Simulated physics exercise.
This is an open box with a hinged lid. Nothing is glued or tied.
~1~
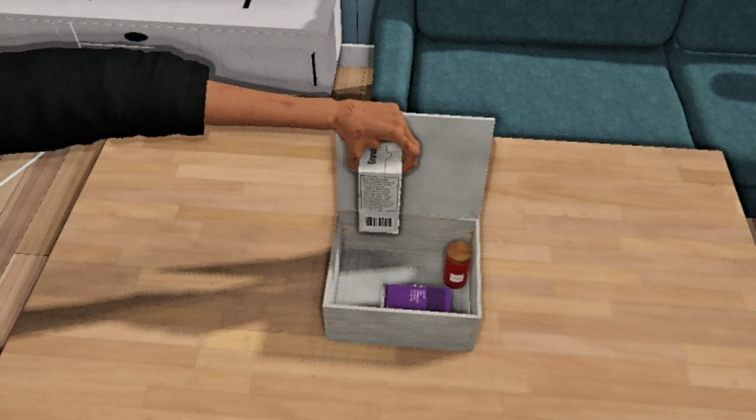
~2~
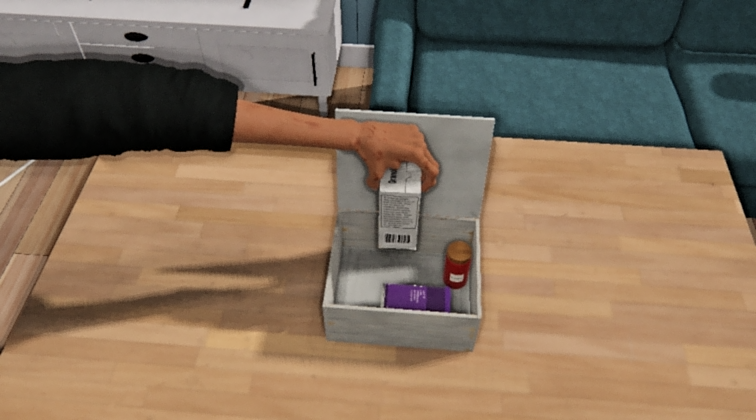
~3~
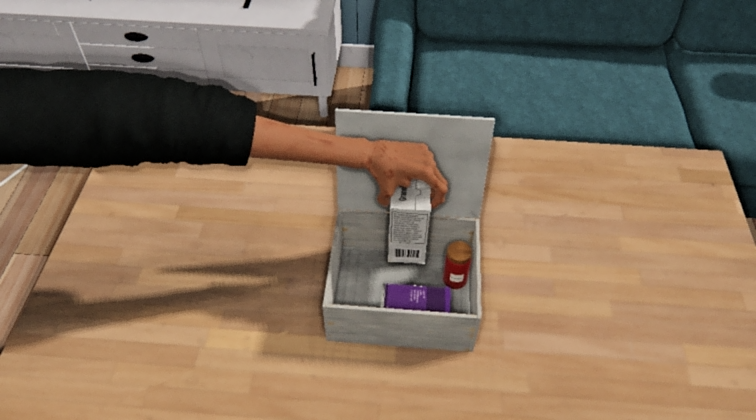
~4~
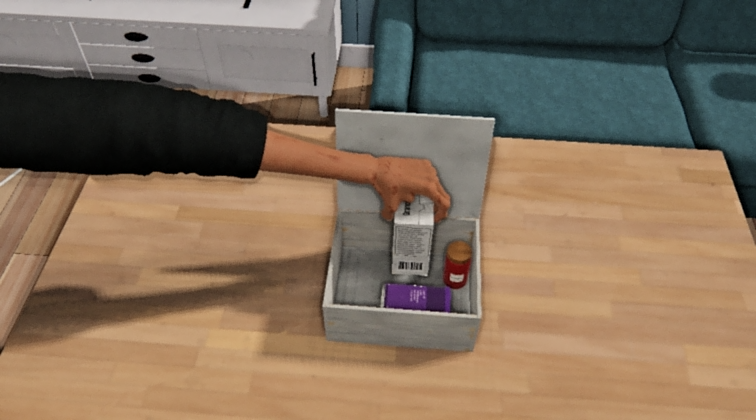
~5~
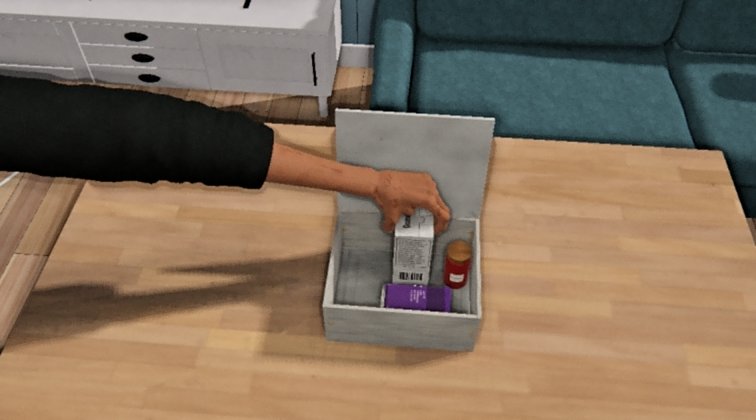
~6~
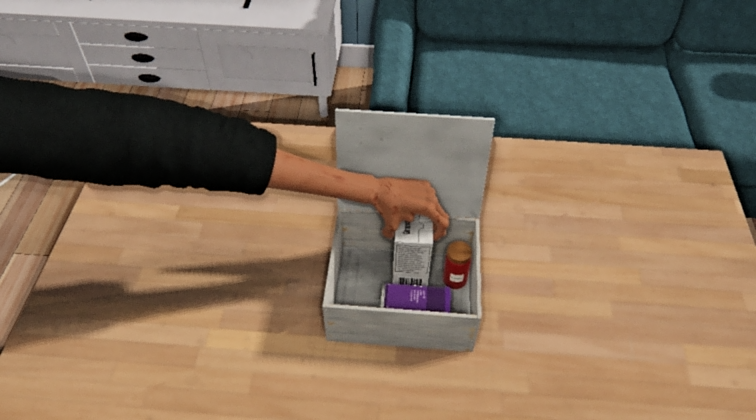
A hand in a black sleeve lowered a white carton into an open box on a wooden table, drifting slightly right, and still gripped it inside beside a red container and a purple item.
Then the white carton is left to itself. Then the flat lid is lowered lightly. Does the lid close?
In the end the lid is held up.
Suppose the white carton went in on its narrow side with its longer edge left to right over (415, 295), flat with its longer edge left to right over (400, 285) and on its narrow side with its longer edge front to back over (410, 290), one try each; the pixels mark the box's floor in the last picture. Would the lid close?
First, it will not close; second, it sits on the rim; third, it stays ajar.
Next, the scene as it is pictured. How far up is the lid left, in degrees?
Some 60° above the rim.
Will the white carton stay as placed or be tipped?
The white carton keeps its pose.
Then, 1.20 s after the last picture, lid starting down.
Then, 1.50 s after the last picture, lid 69° above the rim.
At rest, lid 62° above the rim; all 3 in place. Seen from the same camera at the end, white carton near (413, 252).
